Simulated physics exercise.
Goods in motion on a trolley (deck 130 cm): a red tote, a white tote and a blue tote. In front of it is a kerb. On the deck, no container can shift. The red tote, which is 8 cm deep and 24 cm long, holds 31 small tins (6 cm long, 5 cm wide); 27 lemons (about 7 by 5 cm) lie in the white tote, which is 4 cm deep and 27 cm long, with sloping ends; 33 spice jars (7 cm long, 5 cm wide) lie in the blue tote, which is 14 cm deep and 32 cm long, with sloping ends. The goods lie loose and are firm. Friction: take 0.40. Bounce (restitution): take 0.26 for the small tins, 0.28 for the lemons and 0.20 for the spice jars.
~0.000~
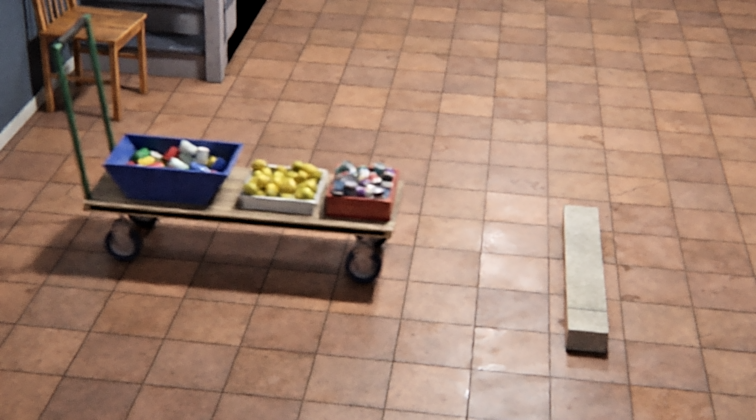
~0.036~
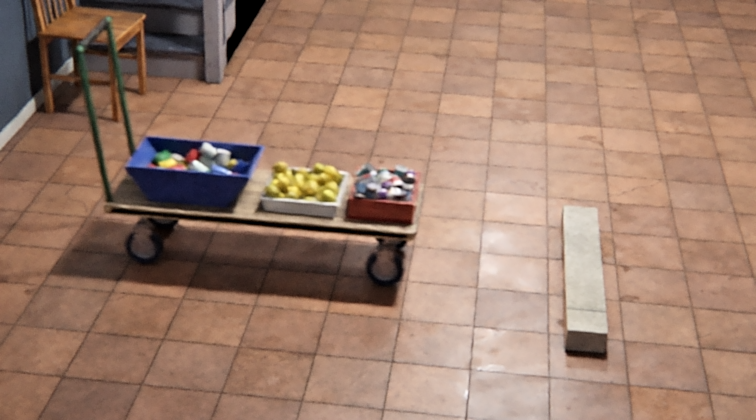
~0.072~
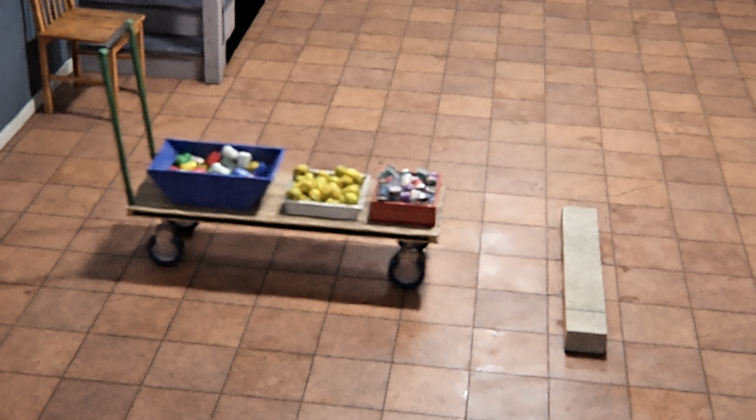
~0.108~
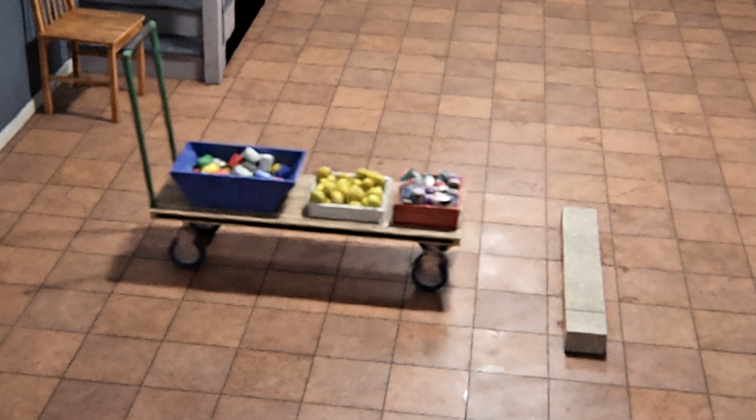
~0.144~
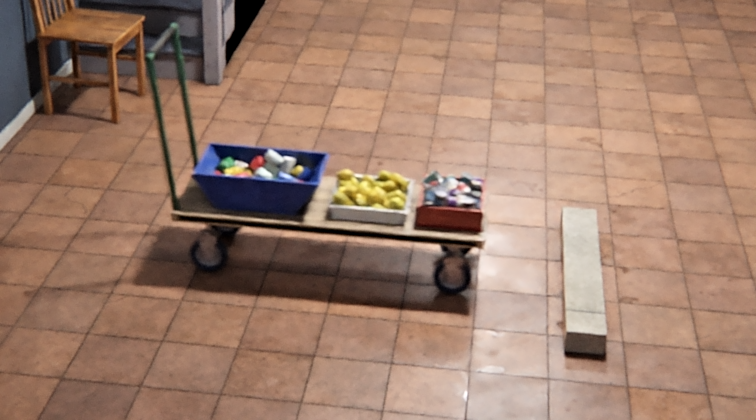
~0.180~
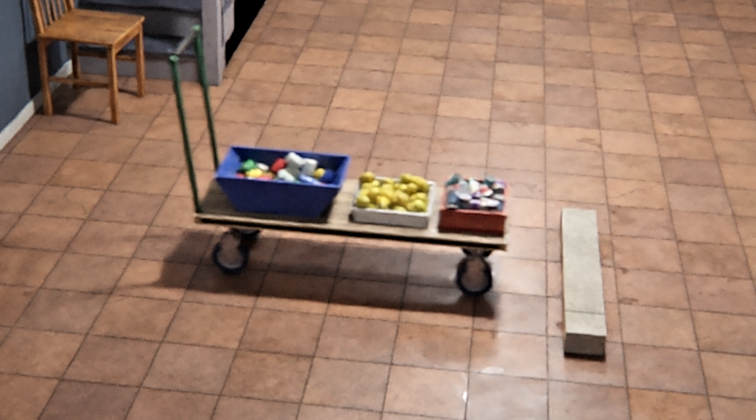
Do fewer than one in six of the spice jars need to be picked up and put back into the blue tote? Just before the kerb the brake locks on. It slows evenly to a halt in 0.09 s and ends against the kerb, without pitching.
Losses never reach one sixth.
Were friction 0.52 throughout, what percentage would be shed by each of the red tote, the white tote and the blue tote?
In that setup red tote sheds 10 percent, white tote sheds 40 percent, and blue tote sheds 0 percent.
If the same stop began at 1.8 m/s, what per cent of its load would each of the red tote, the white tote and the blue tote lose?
In that case the red tote sheds 0 per cent of its load, the white tote 10 per cent, and the blue tote 0 per cent.
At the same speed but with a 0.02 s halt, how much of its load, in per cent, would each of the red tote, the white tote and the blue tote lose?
You'd end up with red tote at 20 %, white tote at 40 % and blue tote at 10 %.
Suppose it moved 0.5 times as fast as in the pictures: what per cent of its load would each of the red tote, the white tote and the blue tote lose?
Then the red tote sheds 0 per cent, the white tote 10 per cent, and the blue tote 0 per cent.
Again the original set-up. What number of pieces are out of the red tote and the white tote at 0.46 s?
Estimate at that time - red tote 1, white tote 6, give or take.
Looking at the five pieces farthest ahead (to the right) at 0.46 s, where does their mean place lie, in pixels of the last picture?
Centre: About (571, 208) px.
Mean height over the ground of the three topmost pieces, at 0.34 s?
Roughly 44 centimetres.
After 0.24 s, the brake bites.
After 0.34 s, 0 of 31 out of the red tote, 1 of 27 out of the white tote and 0 of 33 out of the blue tote.
After 0.46 s, 1 of 31 out of the red tote, 6 of 27 out of the white tote and 0 of 33 out of the blue tote.
After 0.69 s, 4 of 31 out of the red tote, 9 of 27 out of the white tote and 0 of 33 out of the blue tote.
Final count (at 1.20 s), 4 of 31 out of the red tote, 9 of 27 out of the white tote and 0 of 33 out of the blue tote. Asked share, 0 of 33, 0 per cent.
